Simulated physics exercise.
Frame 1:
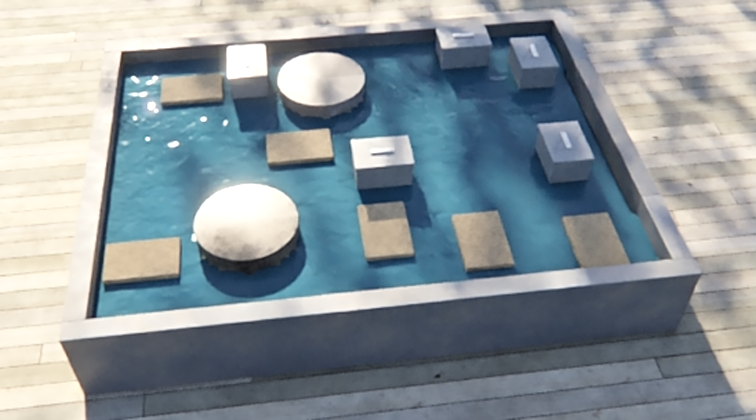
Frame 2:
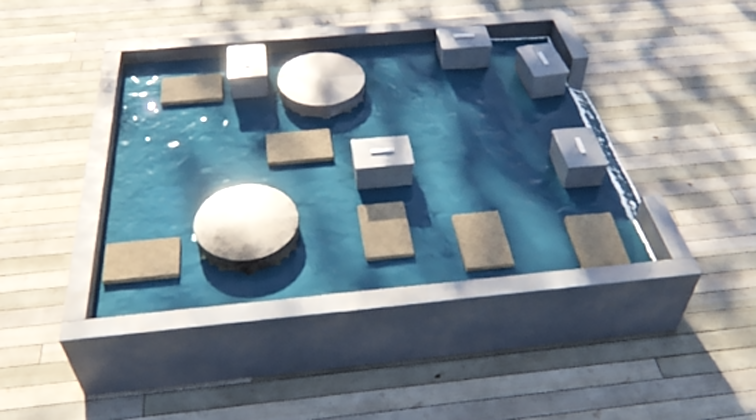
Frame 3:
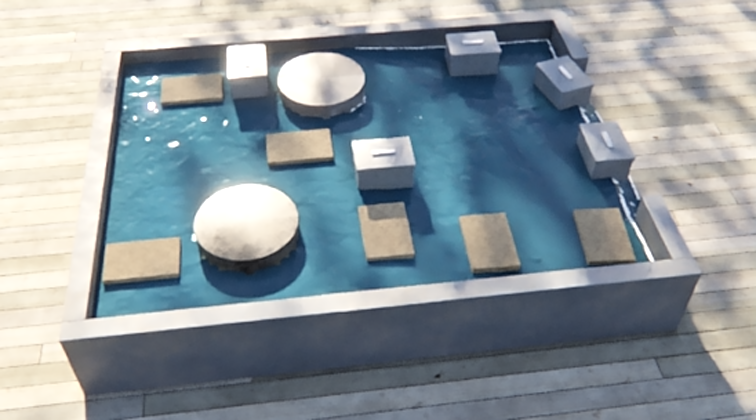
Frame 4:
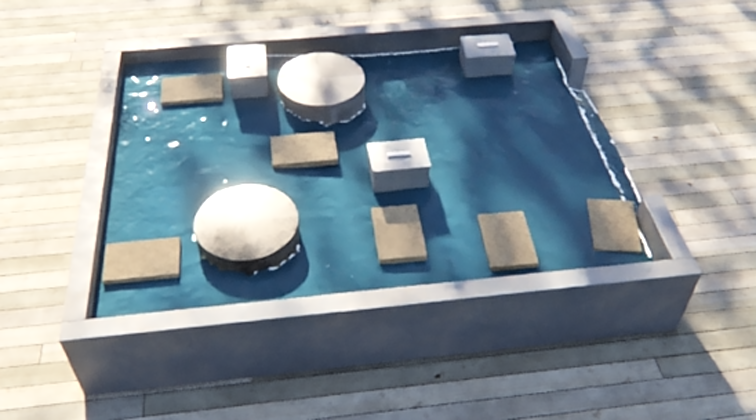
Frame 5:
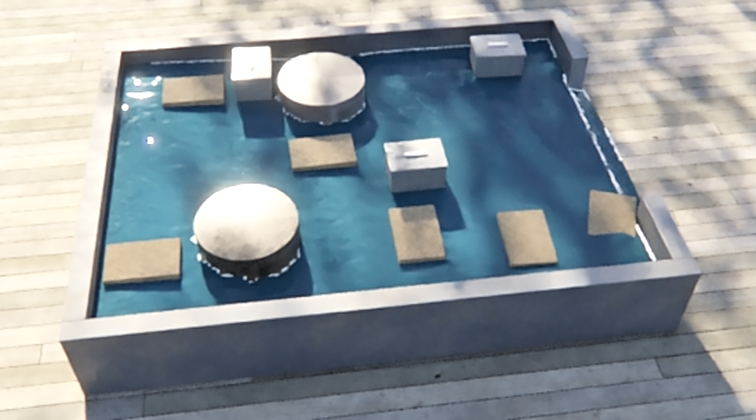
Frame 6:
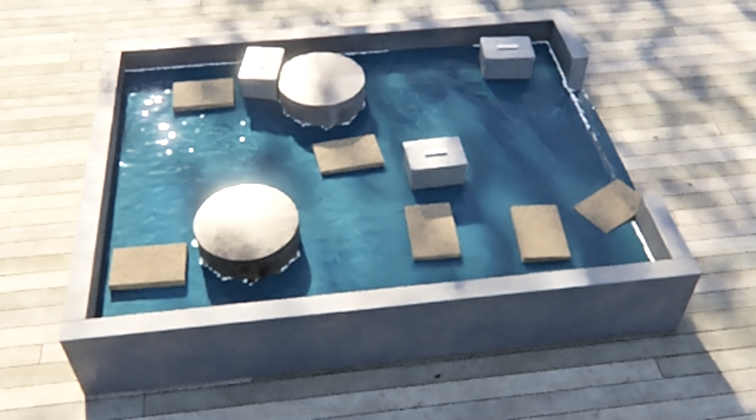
The video shows a framed pool holding floating boxes, flat slabs and two round platforms; part of the right wall disappears, two pale boxes drift out of view through the gap, and several other floats shift gradually rightward.
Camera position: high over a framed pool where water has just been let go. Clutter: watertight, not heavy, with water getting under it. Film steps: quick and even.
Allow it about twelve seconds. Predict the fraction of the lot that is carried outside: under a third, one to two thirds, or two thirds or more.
Two thirds or more.
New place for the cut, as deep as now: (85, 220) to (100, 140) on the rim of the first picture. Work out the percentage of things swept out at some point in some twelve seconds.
Estimate: Near 30 per cent.
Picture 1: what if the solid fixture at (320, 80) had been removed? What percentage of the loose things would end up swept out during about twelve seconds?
60 in a hundred.
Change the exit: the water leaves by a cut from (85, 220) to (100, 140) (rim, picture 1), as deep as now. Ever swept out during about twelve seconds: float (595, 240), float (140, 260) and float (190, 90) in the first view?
Note - 1: Retained; 2: Escaped; 3: Escaped.
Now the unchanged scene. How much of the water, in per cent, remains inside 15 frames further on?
It works out at roughly 56 percent.
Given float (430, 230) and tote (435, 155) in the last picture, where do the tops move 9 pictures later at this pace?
Estimated positions: (535, 214); (566, 142).
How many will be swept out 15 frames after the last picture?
Count: 6.
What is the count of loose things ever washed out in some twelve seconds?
My tally gives 8.
A moment on, 3 of 11 are out; 8 afloat.
Next, 5 of 11 are out; 6 afloat.
Later, 6 of 11 are out; 5 afloat.
In the end, 8 of 11 are out; 3 afloat.
